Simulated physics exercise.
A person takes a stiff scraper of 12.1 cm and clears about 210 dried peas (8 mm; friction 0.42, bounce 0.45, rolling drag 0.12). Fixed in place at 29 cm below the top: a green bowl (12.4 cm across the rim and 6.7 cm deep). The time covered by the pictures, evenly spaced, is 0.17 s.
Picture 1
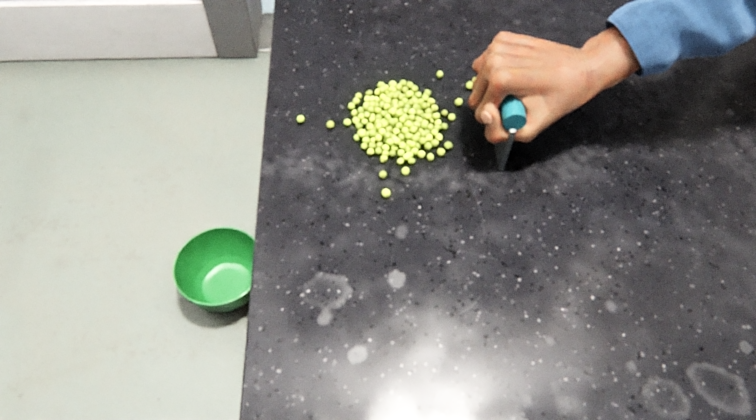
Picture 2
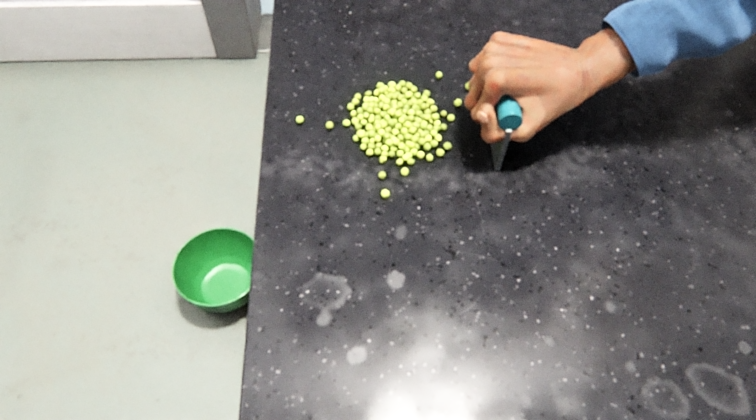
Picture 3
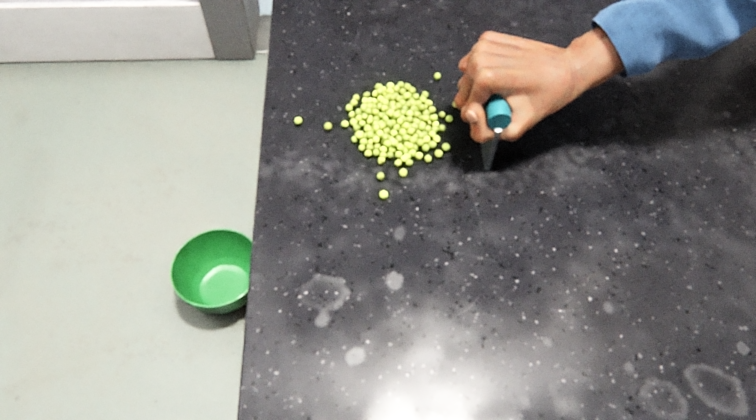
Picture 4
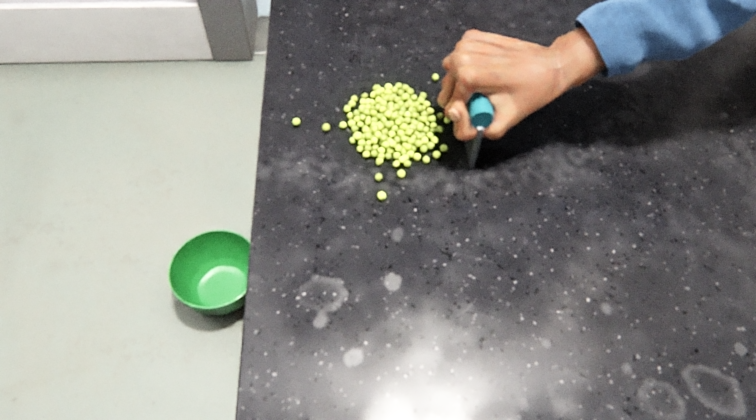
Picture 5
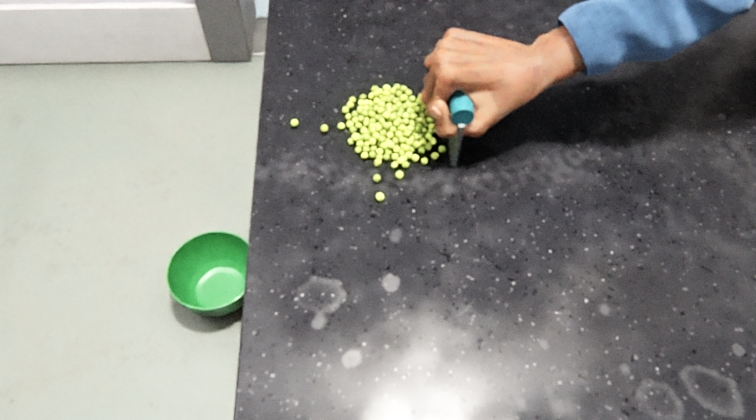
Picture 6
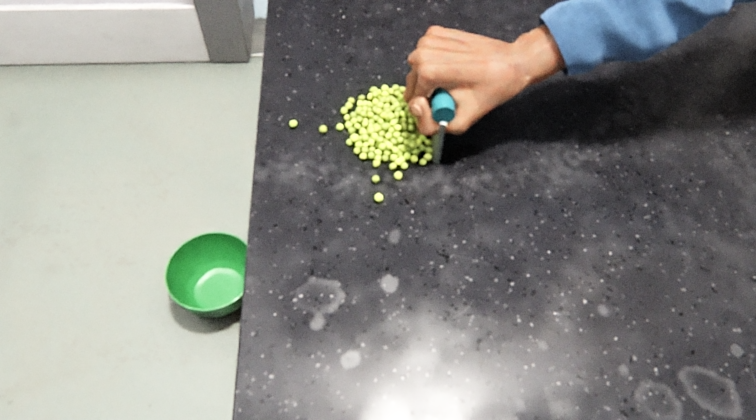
A dark speckled countertop beside a pale floor is seen from above. A heap of small yellow-green balls lies near its upper left, a green bowl sits below the left edge, and a blue-sleeved hand grips a teal-handled scraper right of the heap. The hand slides the scraper steadily left, reaching the heap and pressing into its right side, while the view drifts very slightly.
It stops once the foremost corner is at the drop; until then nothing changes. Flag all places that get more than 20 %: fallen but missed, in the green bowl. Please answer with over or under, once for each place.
Fallen but missed, over; green bowl, under.
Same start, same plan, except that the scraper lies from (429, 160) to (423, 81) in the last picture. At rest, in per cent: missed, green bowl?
Missed 20, green bowl 30.
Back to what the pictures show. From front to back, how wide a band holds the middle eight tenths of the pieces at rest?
I'd reckon some 26 centimetres.
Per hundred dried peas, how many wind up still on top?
35 per cent.
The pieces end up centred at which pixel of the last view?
I'd say around (228, 237) in the last picture.
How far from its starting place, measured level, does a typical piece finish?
Around 26 cm, measured level.
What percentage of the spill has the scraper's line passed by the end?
Around 35 per cent.
Then, 0.23 s after the last picture, scraper 18 cm from its start, spill 18 cm wide; still on top 100 %.
Then, 0.45 s after the last picture, scraper 27 cm from its start, spill 22 cm wide; off the edge, not caught 50 %, still on top 50 %.
Then, 0.65 s after the last picture, scraper 27 cm from its start, spill 25 cm wide; green bowl 5 %, off the edge, not caught 60 %, still on top 35 %.
In the end, green bowl 5 %, fallen but missed 60 %, still on top 35 %.
